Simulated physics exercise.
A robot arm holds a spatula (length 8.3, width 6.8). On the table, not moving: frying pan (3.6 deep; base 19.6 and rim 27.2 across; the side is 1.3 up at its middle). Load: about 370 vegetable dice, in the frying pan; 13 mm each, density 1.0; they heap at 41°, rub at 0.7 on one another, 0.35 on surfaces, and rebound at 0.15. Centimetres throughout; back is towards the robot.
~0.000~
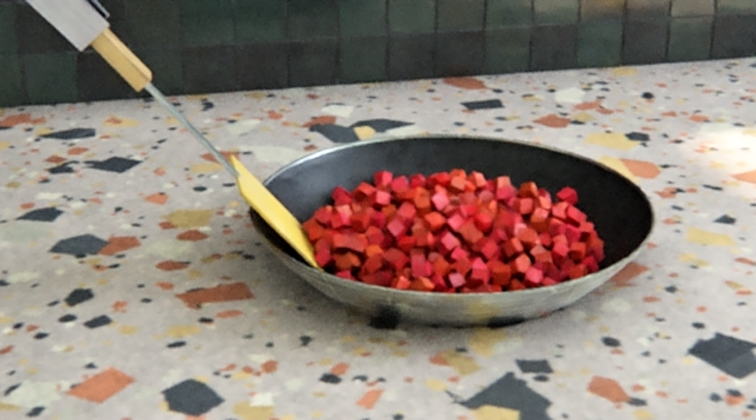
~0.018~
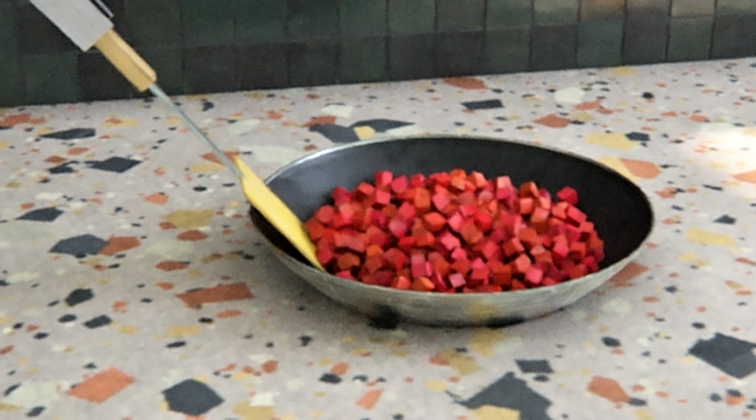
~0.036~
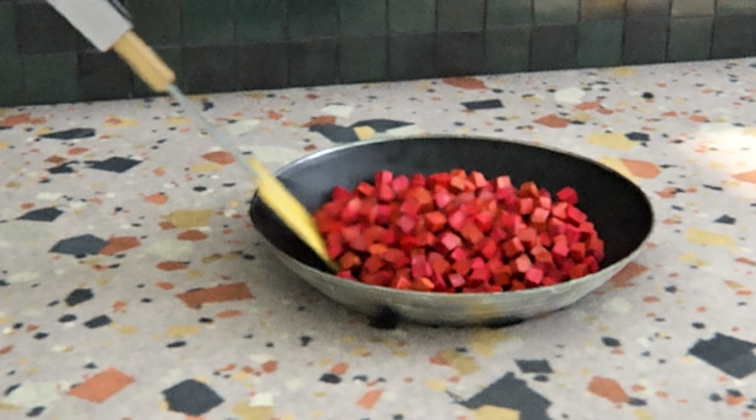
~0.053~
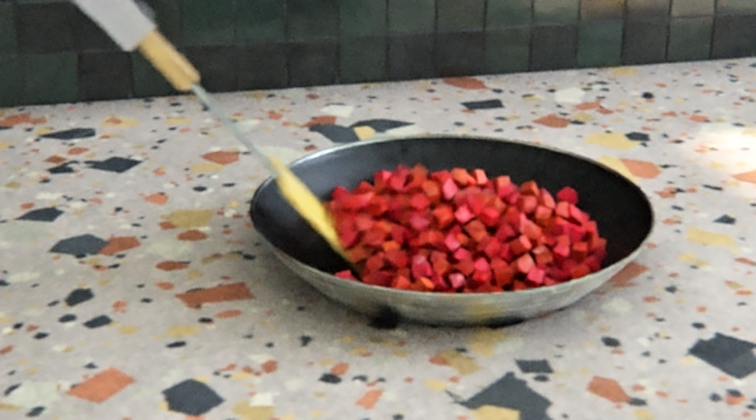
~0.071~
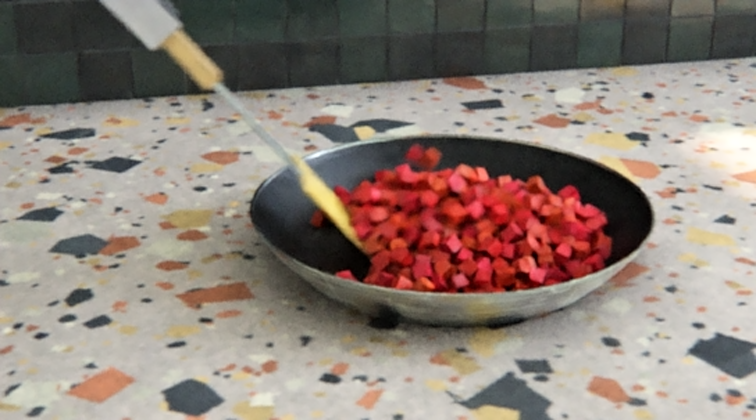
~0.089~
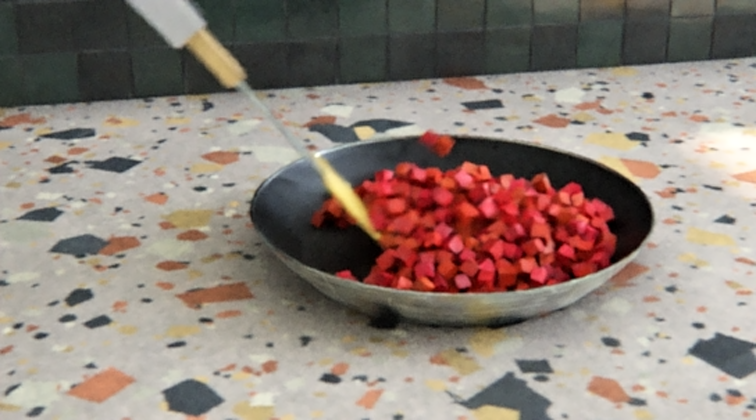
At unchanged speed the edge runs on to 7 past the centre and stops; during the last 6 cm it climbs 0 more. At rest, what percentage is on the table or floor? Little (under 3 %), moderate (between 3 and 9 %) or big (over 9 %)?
Answer: Moderate; between 3 and 9 % of the vegetable dice finish on the table or floor.
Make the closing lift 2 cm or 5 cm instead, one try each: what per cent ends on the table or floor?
Some 15 and 15 per cent.
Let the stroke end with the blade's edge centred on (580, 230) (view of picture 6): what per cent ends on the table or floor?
Some 15 per cent.
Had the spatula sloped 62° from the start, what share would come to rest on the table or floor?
Then about 10 per cent.
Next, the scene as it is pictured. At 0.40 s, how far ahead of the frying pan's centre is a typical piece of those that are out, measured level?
Some 18 cm.
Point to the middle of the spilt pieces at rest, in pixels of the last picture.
At about (691, 222).
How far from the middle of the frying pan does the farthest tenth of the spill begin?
About 20 cm.
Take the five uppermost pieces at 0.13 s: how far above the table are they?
Some 6 cm.
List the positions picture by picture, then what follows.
In the first frame, the spatula top edge at (235, 174), sloping 51°; upper third of the load around (444, 222), from x 315 to 595, top at y 180; 372 in the frying pan.
In the second frame, the spatula top edge at (239, 174), sloping 51°; upper third of the load around (444, 222), from x 315 to 595, top at y 180.
In the third frame, the spatula top edge at (255, 174), sloping 51°; upper third of the load around (440, 220), from x 320 to 595, top at y 180.
In the fourth frame, the spatula top edge at (277, 173), sloping 51°; upper third of the load around (442, 216), from x 320 to 595, top at y 175.
In the fifth frame, the spatula top edge at (300, 172), sloping 51°; upper third of the load around (450, 212), from x 320 to 600, top at y 155.
In the sixth frame, the spatula top edge at (322, 170), sloping 51°; upper third of the load around (457, 209), from x 320 to 605, top at y 140; 372 in the frying pan.
After 0.13 s, sloping 51°, highest piece 8 above the table; 372 in the frying pan.
After 0.18 s, sloping 51°, highest piece 7 above the table; 372 in the frying pan.
After 0.40 s, sloping 51°, highest piece 6 above the table; 353 in the frying pan, 18 on the table or floor, 1 on the blade or in flight.
After 1.45 s, sloping 51°, highest piece 6 above the table; 351 in the frying pan, 21 on the table or floor.
In the end, 351 in the frying pan, 21 on the table or floor. That is 6 % on the table or floor.
